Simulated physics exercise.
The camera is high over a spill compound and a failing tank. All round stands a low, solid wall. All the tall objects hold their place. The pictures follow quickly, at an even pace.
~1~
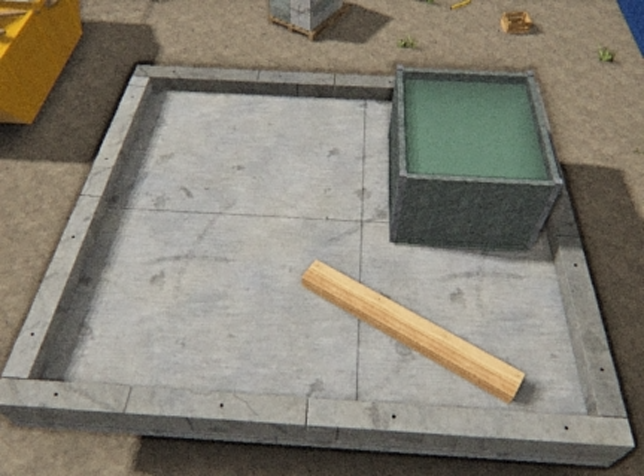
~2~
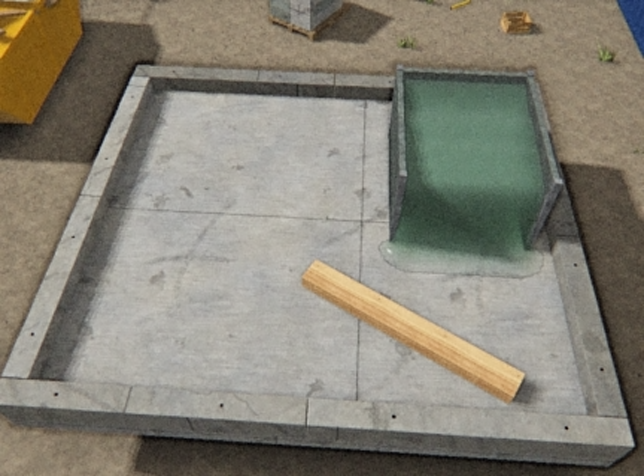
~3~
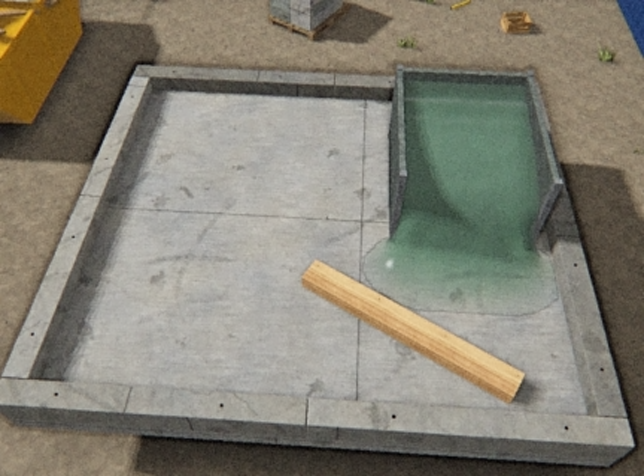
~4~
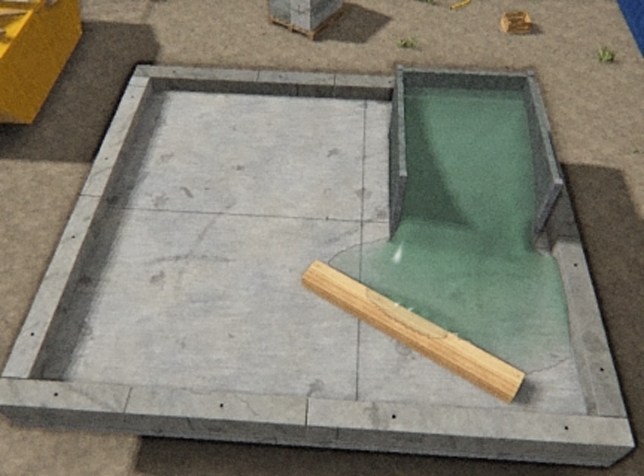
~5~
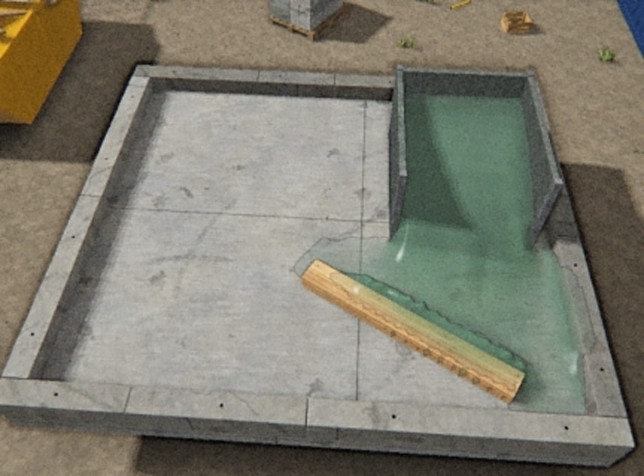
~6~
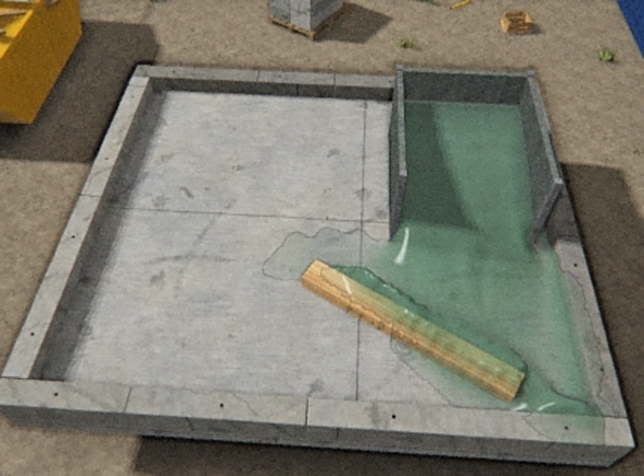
Green-tinted water sits still in a dark tank at the upper right of a low-walled concrete slab, then pours out as the tank's near side gives way. It spreads toward the viewer across the slab, reaches a slanting wooden beam, washes over it, and creeps around both its ends.
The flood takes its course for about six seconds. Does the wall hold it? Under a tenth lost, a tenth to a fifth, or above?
The share lost is over a fifth.
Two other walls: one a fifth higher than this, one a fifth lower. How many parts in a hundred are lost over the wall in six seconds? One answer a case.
Near 22 and 36 in a hundred.
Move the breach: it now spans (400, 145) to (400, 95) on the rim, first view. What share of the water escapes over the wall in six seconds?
About 8 per cent.
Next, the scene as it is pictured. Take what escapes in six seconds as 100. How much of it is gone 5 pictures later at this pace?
Close to 40 %.
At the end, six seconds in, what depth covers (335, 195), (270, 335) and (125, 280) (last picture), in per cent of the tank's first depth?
About 2, 2 and 8 per cent.
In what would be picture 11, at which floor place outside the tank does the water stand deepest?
Close to (555, 421).
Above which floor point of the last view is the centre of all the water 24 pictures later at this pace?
Near (346, 250).
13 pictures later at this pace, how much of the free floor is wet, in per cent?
Roughly 70 per cent.
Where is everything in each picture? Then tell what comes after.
The water tank at (470, 127) is whole and still, in the first frame.
Water pours out at (466, 220) and has run to (535, 254), in the second frame.
The front is at (553, 283), out from the gap at (465, 224), in the third frame.
Water pours out at (464, 227) and has run to (567, 347), in the fourth frame.
Water pours out at (463, 228) and has run to a hidden place, in the fifth frame.
The front is at a hidden place, out from the gap at (463, 230), in the sixth frame.
A moment on, water covers 25 % of the floor; the low wall has let 6 % over.
Next, water covers 30 % of the floor; the low wall has let 11 % over.
Then, water covers 60 % of the floor; the low wall has let 26 % over.
Later, water covers 75 % of the floor; the low wall has let 29 % over.
In the end, water covers 80 % of the floor; the low wall has let 29 % over.
